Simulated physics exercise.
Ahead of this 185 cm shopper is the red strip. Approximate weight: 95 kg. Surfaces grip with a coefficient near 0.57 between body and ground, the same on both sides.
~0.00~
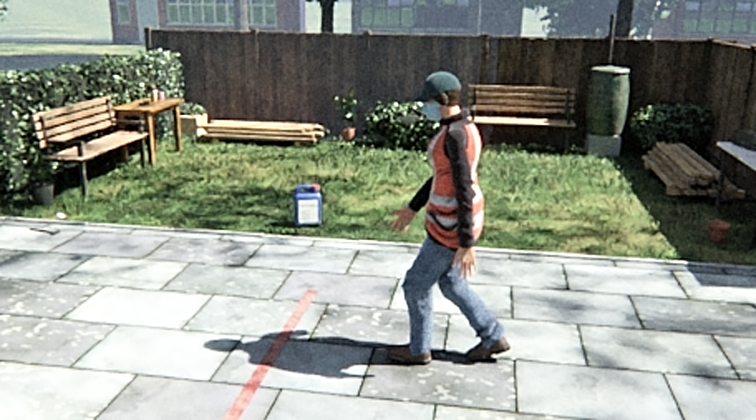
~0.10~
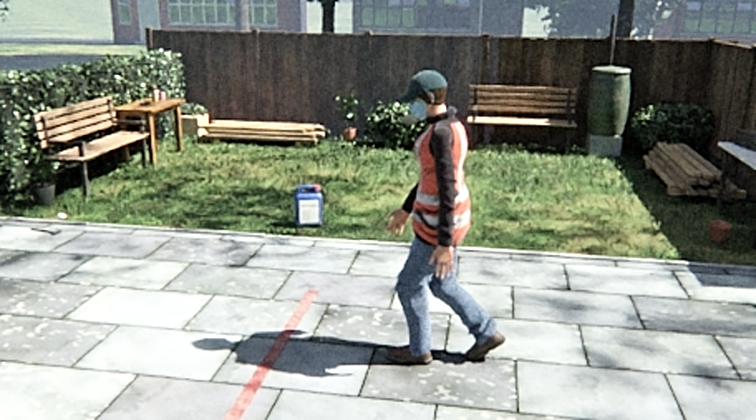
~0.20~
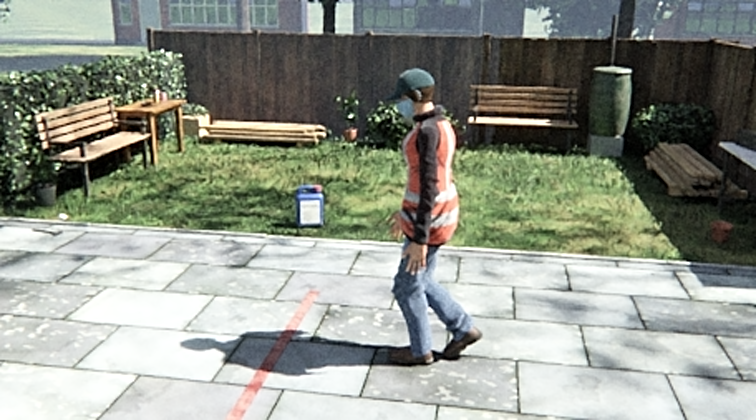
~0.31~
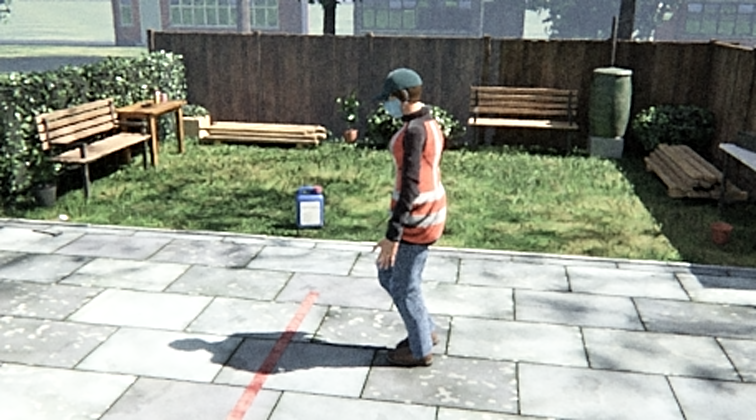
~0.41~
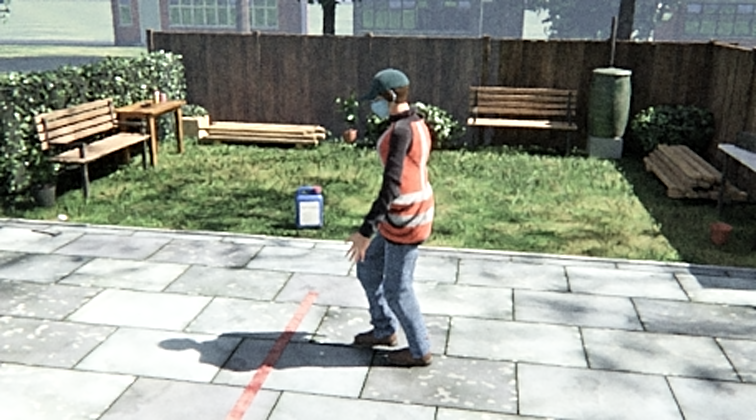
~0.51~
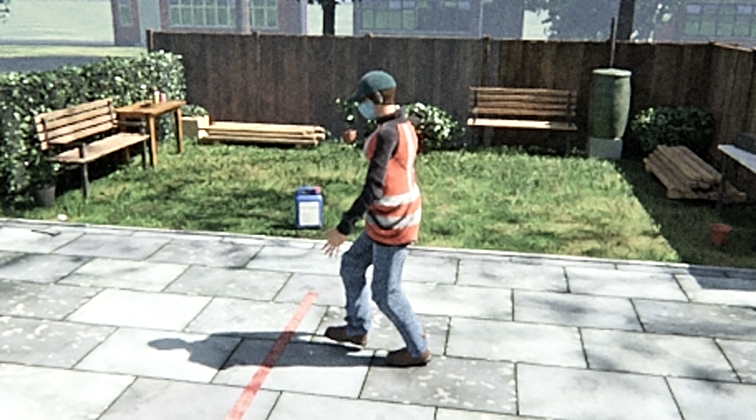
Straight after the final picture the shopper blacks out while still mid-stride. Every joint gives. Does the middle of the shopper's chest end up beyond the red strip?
It is going to come up short of the line.
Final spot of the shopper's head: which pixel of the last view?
Near (309, 287).
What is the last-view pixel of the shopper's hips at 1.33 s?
Pixel in the last view at that time: About (374, 305).
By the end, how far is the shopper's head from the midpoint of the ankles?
It ends up about 70 cm from head to the midpoint of the ankles.
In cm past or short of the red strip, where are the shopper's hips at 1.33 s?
Some 60 cm short of it.
After 0.78 s the shopper's chest is 53 cm short of the red strip, near (359, 200) in the last picture's view.
After 1.03 s the shopper's chest is 41 cm short of the red strip, near (343, 261) in the last picture's view; the shopper's head 15 cm short of the red strip.
After 1.33 s the shopper's chest is 36 cm short of the red strip, near (346, 266) in the last picture's view; the shopper's head 9 cm short of the red strip.
Final state at 3.2 s, shopper's hips stop short of the red strip; shopper's chest stops short of the red strip.
